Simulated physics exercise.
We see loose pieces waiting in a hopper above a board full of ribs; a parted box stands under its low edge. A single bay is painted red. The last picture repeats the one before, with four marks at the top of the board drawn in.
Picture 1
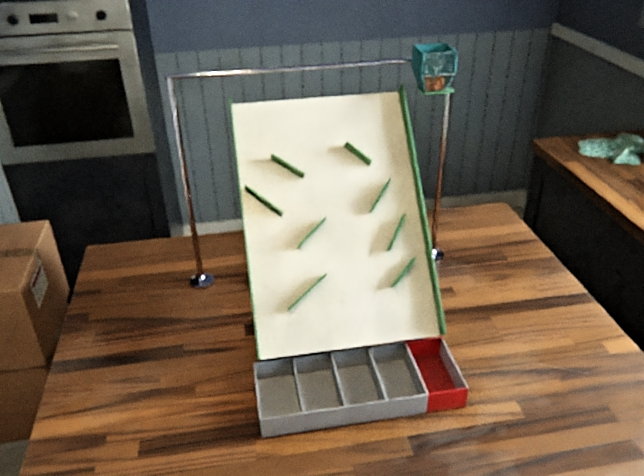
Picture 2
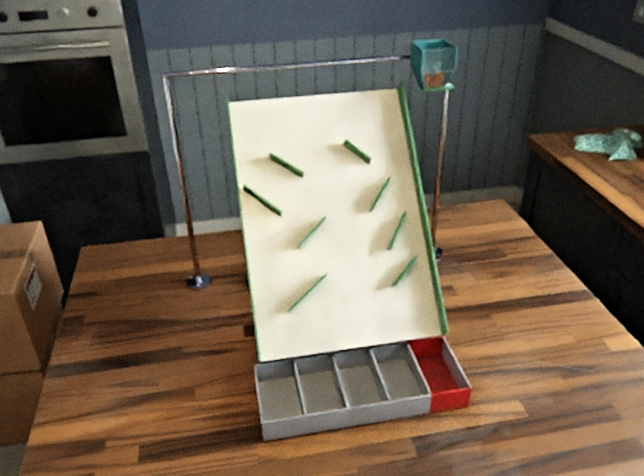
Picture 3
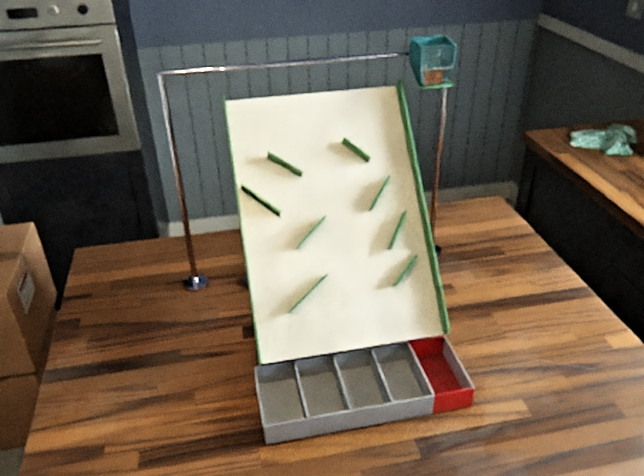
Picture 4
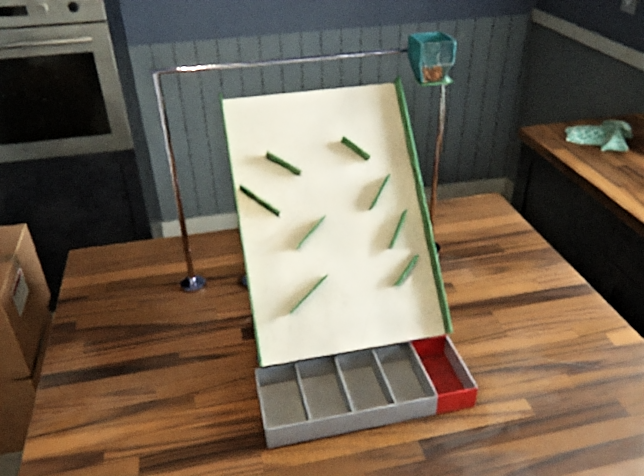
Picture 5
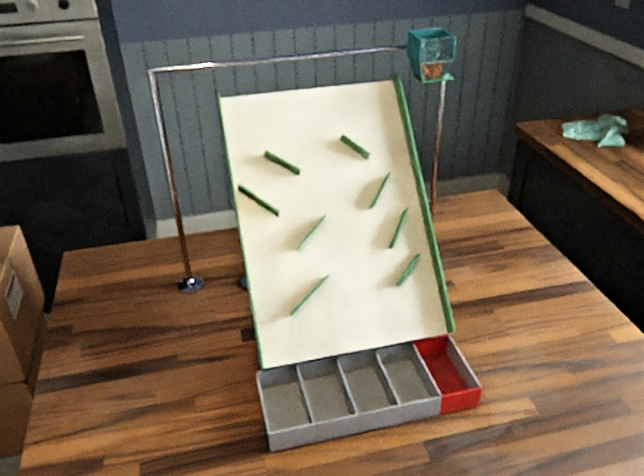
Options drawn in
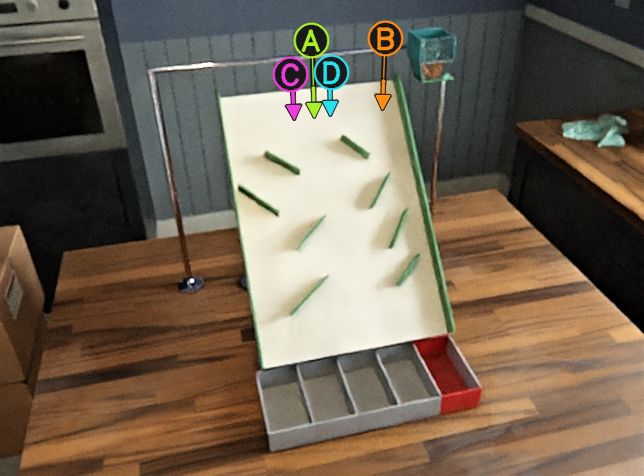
The camera drifts slightly around a wooden table in a kitchen, looking down from the front, and nothing else moves. A tilted cream board with green edges and slanted green ribs stands above a grey divided box whose far-right bay is red, while a teal hopper holding small orange-brown pieces sits at the upper right on a metal frame. The view shifts gently and smoothly, the board and hopper staying still.
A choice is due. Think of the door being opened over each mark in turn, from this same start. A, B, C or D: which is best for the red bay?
Mark B.
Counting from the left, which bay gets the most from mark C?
It is the fourth one.
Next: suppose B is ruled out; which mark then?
Here it is mark D.
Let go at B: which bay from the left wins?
The fifth from the left.
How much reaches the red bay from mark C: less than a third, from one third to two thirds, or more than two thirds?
Less than a third.
On the marked copy, mark A meets the board at (314, 112); mark B meets the board at (382, 104); mark C meets the board at (294, 114); mark D meets the board at (330, 110).
For mark A, only a few in the red bay, all but a few in other bays, a small share outside the box.
For mark B, close to two thirds in the red bay, close to a third in other bays, only a few outside the box.
For mark C, a small share in the red bay, the bulk in other bays, a small share outside the box.
For mark D, close to a quarter in the red bay, the bulk in other bays.
